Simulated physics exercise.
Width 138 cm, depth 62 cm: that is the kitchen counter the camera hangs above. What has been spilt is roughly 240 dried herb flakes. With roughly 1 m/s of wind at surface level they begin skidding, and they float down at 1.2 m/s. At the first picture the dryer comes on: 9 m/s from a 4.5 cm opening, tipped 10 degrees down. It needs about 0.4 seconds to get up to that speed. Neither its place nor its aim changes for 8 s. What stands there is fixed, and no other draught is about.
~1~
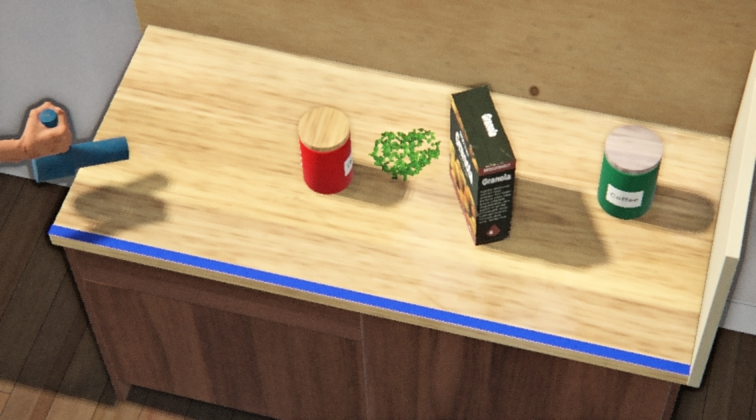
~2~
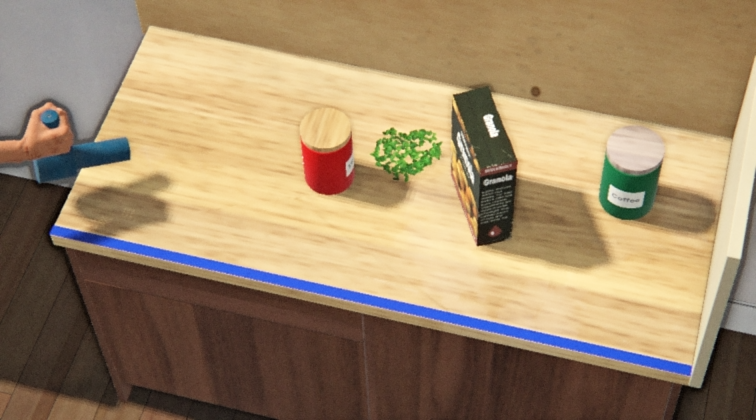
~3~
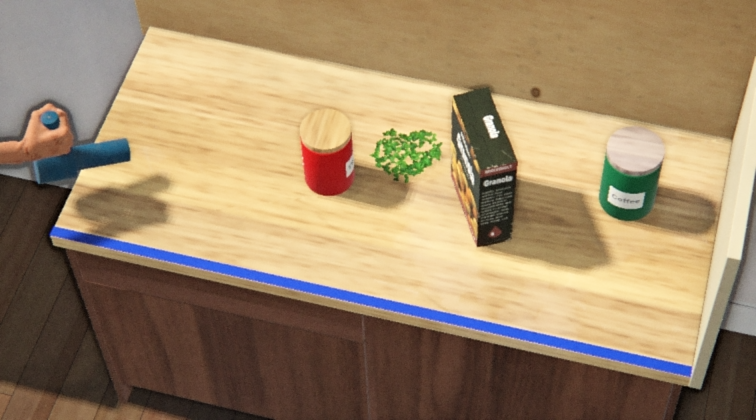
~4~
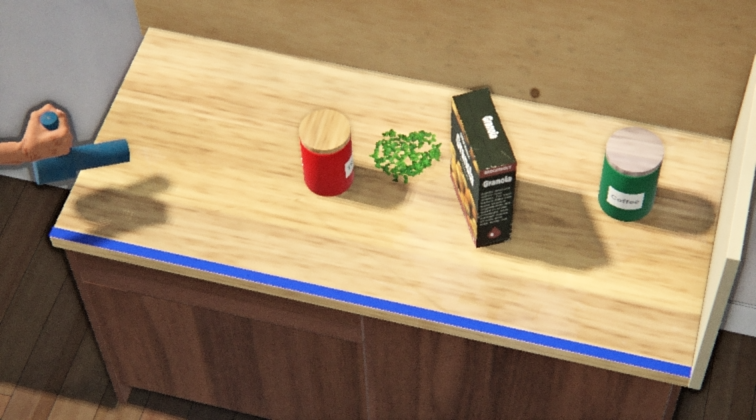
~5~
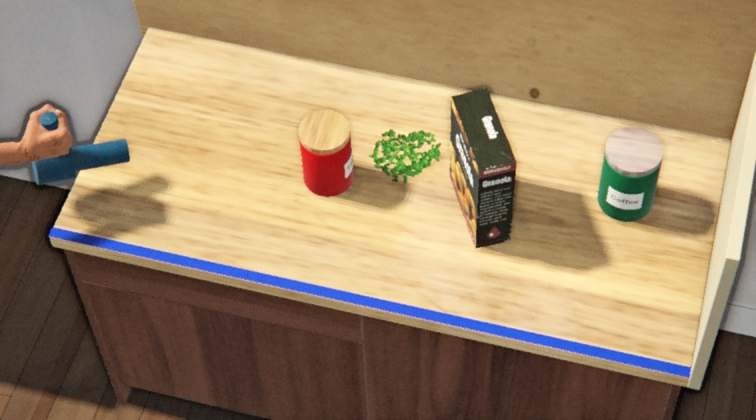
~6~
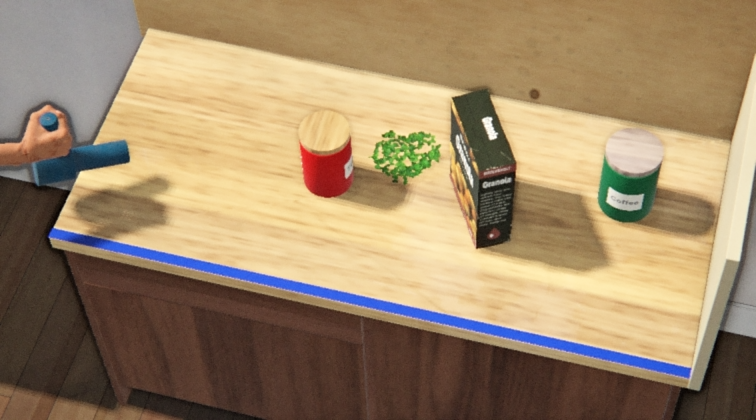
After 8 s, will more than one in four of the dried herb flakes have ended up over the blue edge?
Yes.
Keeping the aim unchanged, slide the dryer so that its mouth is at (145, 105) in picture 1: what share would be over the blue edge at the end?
15 per cent, roughly.
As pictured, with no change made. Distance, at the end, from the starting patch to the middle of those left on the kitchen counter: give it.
15 cm.
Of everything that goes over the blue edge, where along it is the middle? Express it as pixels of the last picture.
Near (675, 376).
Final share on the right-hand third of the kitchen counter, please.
Some 30 per cent.
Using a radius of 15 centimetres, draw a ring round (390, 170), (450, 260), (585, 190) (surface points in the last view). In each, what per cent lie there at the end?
Taking the spots one by one, around 30 %, 0 % and 10 %.
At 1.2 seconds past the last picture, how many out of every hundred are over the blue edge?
Roughly 0 per cent.
Then, 1.2 s after the last picture the count stands so, 0 % are over the blue edge; the middle of those still in play is near (533, 168).
Then, 2.2 s after the last picture the count stands so, 20 % are over the blue edge; the middle of those still in play is near (506, 171).
Then, 4.0 s after the last picture the count stands so, 33 % are over the blue edge; the middle of those still in play is near (470, 169).
Then, 7.6 s after the last picture, at the end, 39 % are over the blue edge; the middle of those still in play is near (470, 173).
